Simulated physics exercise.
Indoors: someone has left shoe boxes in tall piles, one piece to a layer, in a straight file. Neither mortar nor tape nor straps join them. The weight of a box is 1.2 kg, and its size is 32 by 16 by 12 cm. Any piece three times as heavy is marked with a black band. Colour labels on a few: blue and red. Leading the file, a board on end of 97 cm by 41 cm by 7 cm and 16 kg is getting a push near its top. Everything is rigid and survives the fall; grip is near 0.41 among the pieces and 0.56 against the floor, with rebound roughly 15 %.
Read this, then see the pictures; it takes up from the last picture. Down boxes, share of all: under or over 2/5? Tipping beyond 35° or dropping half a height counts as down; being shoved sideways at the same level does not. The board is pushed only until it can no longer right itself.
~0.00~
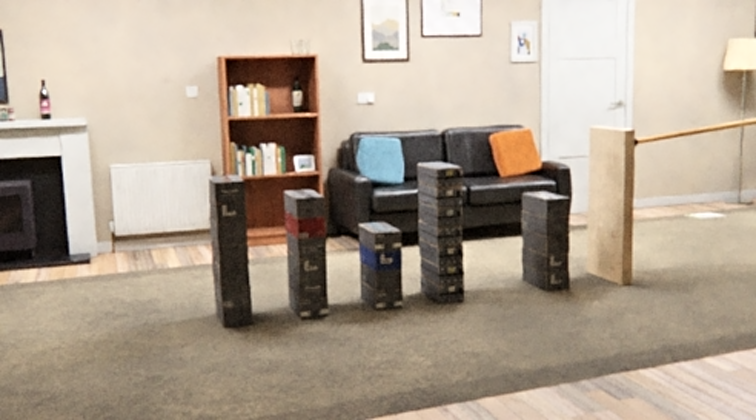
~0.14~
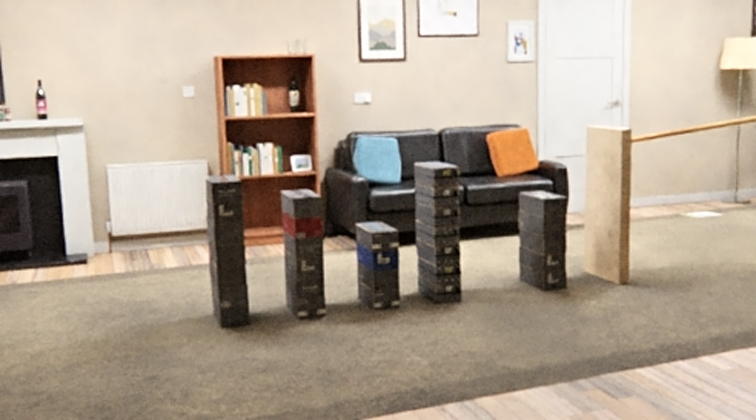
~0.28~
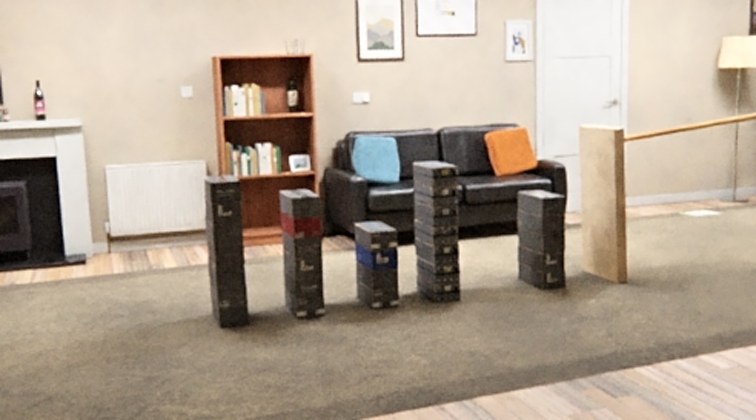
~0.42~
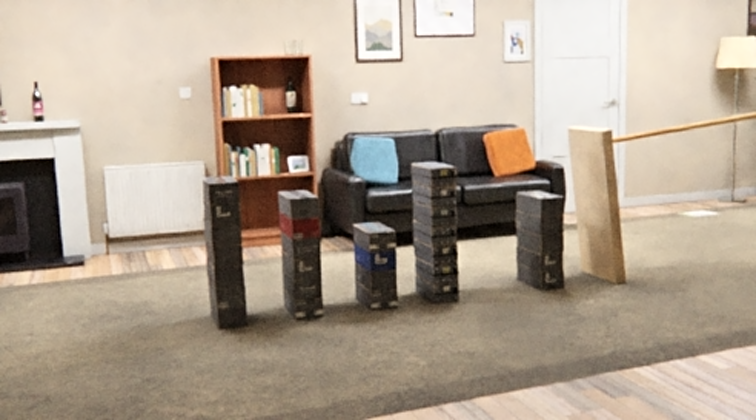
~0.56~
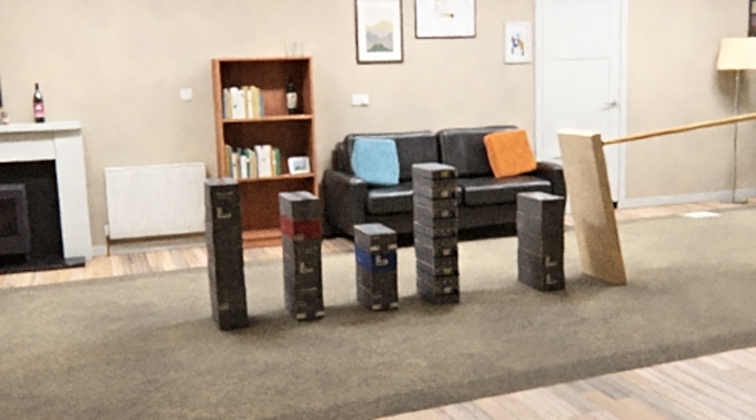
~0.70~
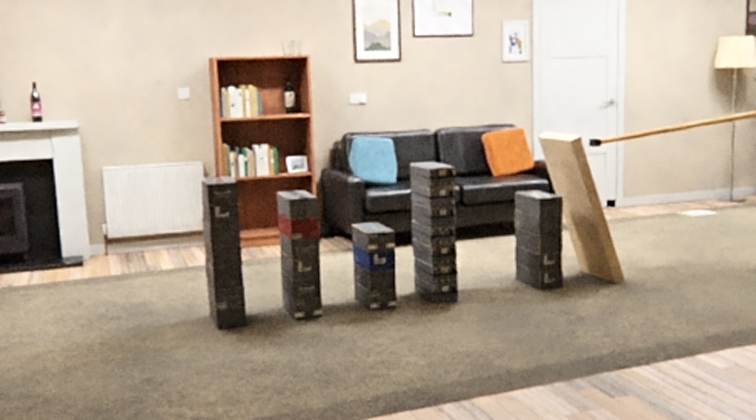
Under.
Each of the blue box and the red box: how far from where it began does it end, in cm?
The blue one ends 0 cm from its start and the red one 0 cm.
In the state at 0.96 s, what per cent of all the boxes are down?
0 %.
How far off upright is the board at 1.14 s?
Lean: Approx. 60 degrees.
After 0.96 s, board 41° from upright; none of the 29 boxes down, 5 disturbed.
After 1.14 s, board 61° from upright; 3 of the 29 boxes down.
After 1.40 s, board 79° from upright; 4 of the 29 boxes down.
In the end (2.2 s), board 78° from upright; 4 of the 29 boxes down; red box unmoved; blue box unmoved. That is 14 per cent. From the last view, middles, red box near (298, 224), blue box near (374, 256).
